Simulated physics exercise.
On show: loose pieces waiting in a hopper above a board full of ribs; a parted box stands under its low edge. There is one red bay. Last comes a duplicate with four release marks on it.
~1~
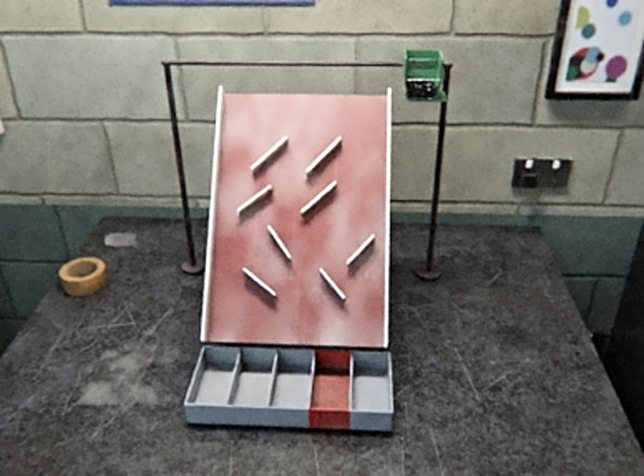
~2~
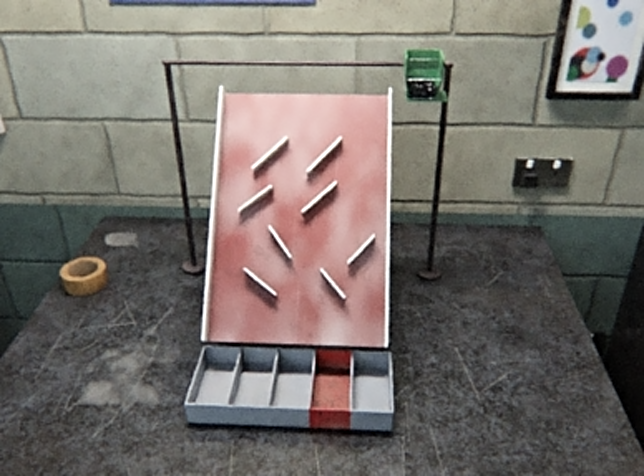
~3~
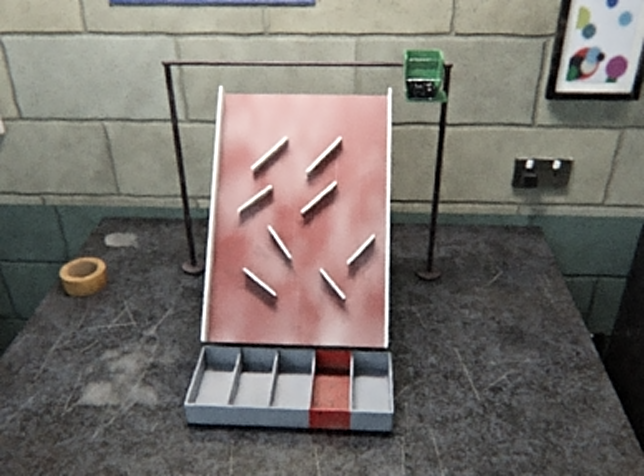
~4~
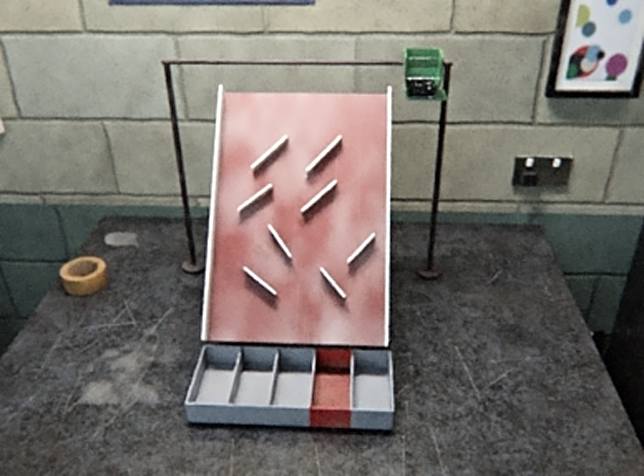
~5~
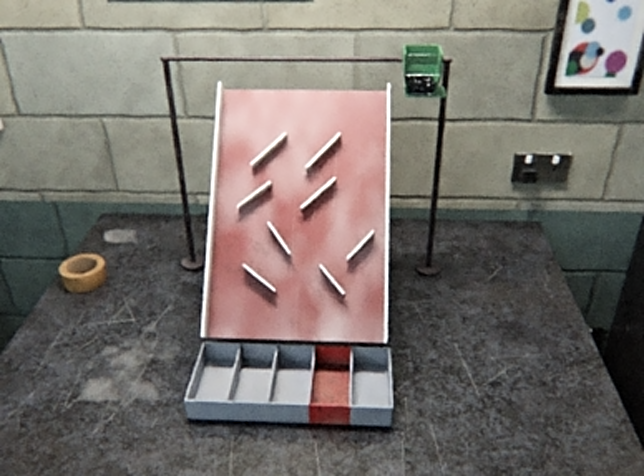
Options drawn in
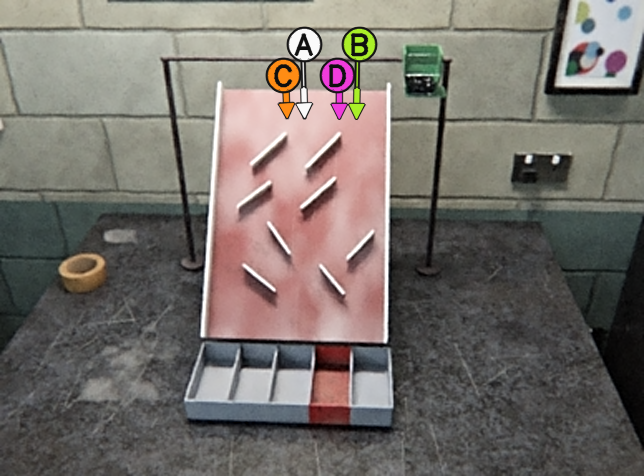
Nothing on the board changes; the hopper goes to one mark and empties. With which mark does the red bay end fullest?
Choose A.
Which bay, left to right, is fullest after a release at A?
It is the fourth one.
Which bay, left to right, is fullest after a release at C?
The first from the left.
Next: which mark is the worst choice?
B.
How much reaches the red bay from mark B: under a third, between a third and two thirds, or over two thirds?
Mark B gives under a third.
On the marked copy, mark A meets the board at (304, 112); mark B meets the board at (356, 113); mark C meets the board at (286, 112); mark D meets the board at (339, 113).
For mark A, close to two thirds in the red bay, close to a quarter in other bays.
For mark B, a small share in the red bay, all but a few in other bays, only a few outside the box.
For mark C, close to a third in the red bay, close to two thirds in other bays, only a few outside the box.
For mark D, close to a third in the red bay, close to two thirds in other bays.
